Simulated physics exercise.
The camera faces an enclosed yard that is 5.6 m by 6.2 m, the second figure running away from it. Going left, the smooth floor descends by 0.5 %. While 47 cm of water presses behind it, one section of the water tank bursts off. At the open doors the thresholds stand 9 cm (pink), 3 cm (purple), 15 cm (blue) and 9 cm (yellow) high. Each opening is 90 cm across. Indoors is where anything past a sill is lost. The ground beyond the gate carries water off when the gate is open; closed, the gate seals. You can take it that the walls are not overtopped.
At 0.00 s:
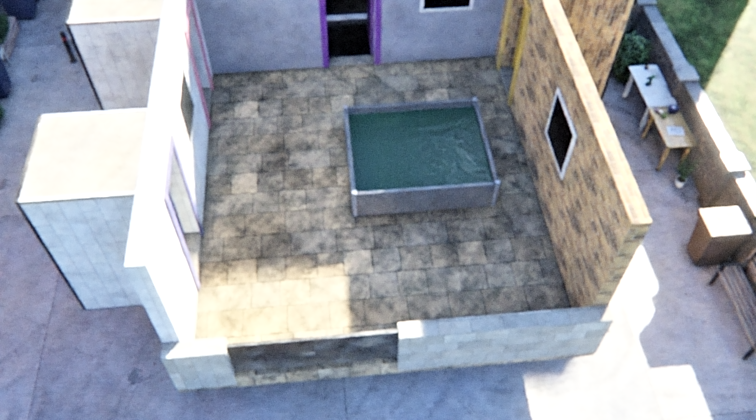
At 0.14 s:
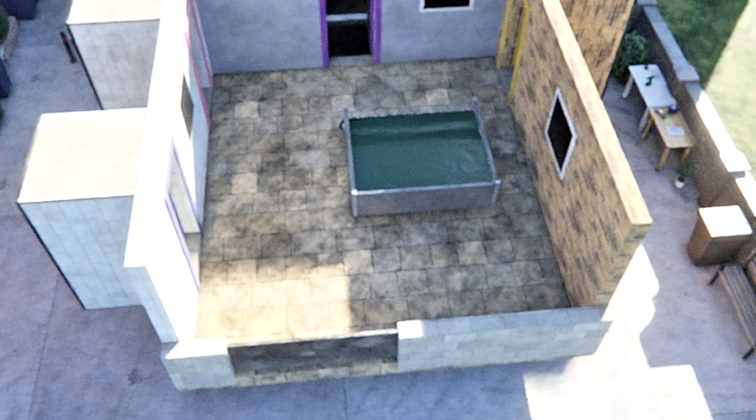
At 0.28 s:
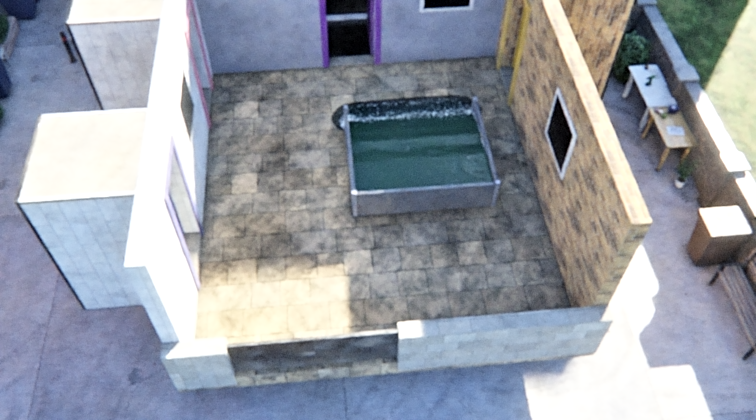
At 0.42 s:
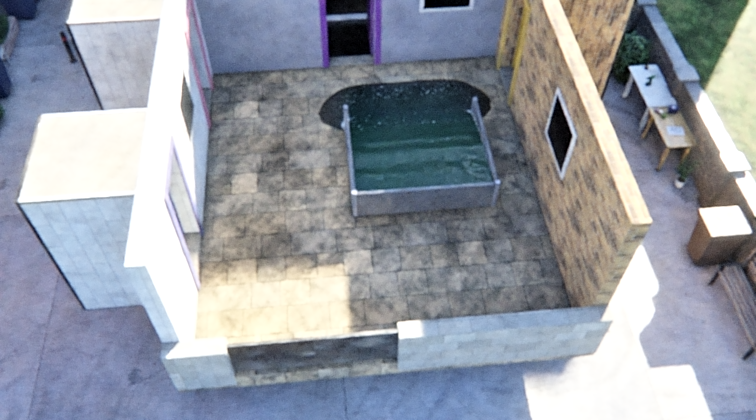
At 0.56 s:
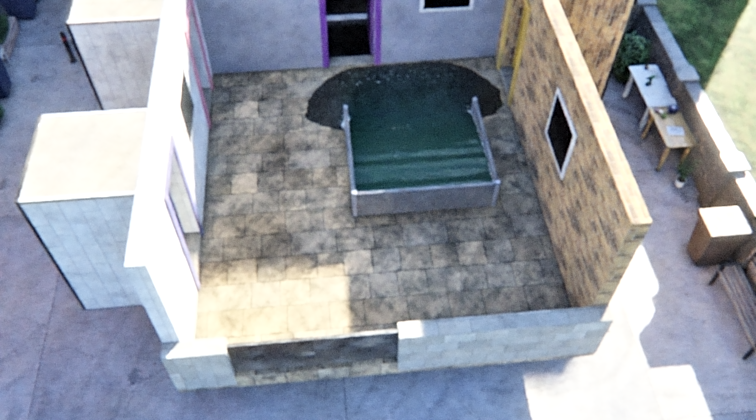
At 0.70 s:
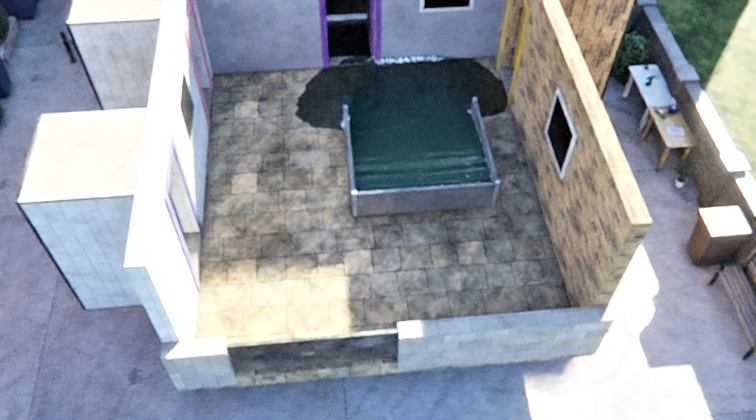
Green water pours out of the far side of a grey-walled tank and spreads as a dark, widening patch over the tan tiles behind and beside it, its foamy edge reaching the back wall. The still camera looks down from high up into a roofless walled yard. A purple-framed door stands at the back, a brick wall with a window at right, and white walls at left.
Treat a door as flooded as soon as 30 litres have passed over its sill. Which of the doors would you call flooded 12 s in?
I would call the pink door flooded; I would call the purple door flooded; I would call the blue door not flooded; I would call the yellow door flooded.
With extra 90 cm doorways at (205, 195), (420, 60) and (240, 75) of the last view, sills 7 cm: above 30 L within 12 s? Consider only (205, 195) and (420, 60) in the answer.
Result in order - not enough, then more than that.
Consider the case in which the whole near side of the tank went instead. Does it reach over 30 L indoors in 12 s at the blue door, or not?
Note: Blue door, short of the limit.
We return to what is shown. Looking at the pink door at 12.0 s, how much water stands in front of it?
I'd put it at around 6.0 cm deep.
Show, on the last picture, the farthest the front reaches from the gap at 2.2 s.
Point: Roughly (213, 76) in the last view.
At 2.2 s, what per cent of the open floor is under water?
25 %.
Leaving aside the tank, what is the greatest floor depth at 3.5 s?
It gets to some 22 cm.
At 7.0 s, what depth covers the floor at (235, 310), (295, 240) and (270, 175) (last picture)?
First spot near 2 cm, second near 2 cm, third near 2 cm.
After 1.4 s water covers 20 % of the floor and is deepest (34 cm) near (397, 64); pink door not reached, purple door 14 cm at the sill, 61 L in, blue door not reached, yellow door 5 cm at the sill, 0 L in.
After 2.2 s water covers 25 % of the floor and is deepest (34 cm) near (487, 59); pink door not reached, purple door 21 cm at the sill, 175 L in, blue door not reached, yellow door 18 cm at the sill, 7 L in.
After 3.5 s water covers 40 % of the floor and is deepest (22 cm) near (223, 75); pink door 16 cm at the sill, 9 L in, purple door 13 cm at the sill, 298 L in, blue door not reached, yellow door 18 cm at the sill, 63 L in.
After 7.0 s water covers 85 % of the floor and is deepest (11 cm) near (212, 101); pink door 11 cm at the sill, 56 L in, purple door 6 cm at the sill, 378 L in, blue door 3 cm at the sill, 0 L in, yellow door 6 cm at the sill, 99 L in.
After 12.0 s water covers 100 % of the floor and is deepest (8 cm) near (201, 250); pink door 6 cm at the sill, 59 L in, purple door 5 cm at the sill, 398 L in, blue door 8 cm at the sill, 0 L in, yellow door 4 cm at the sill, 99 L in.
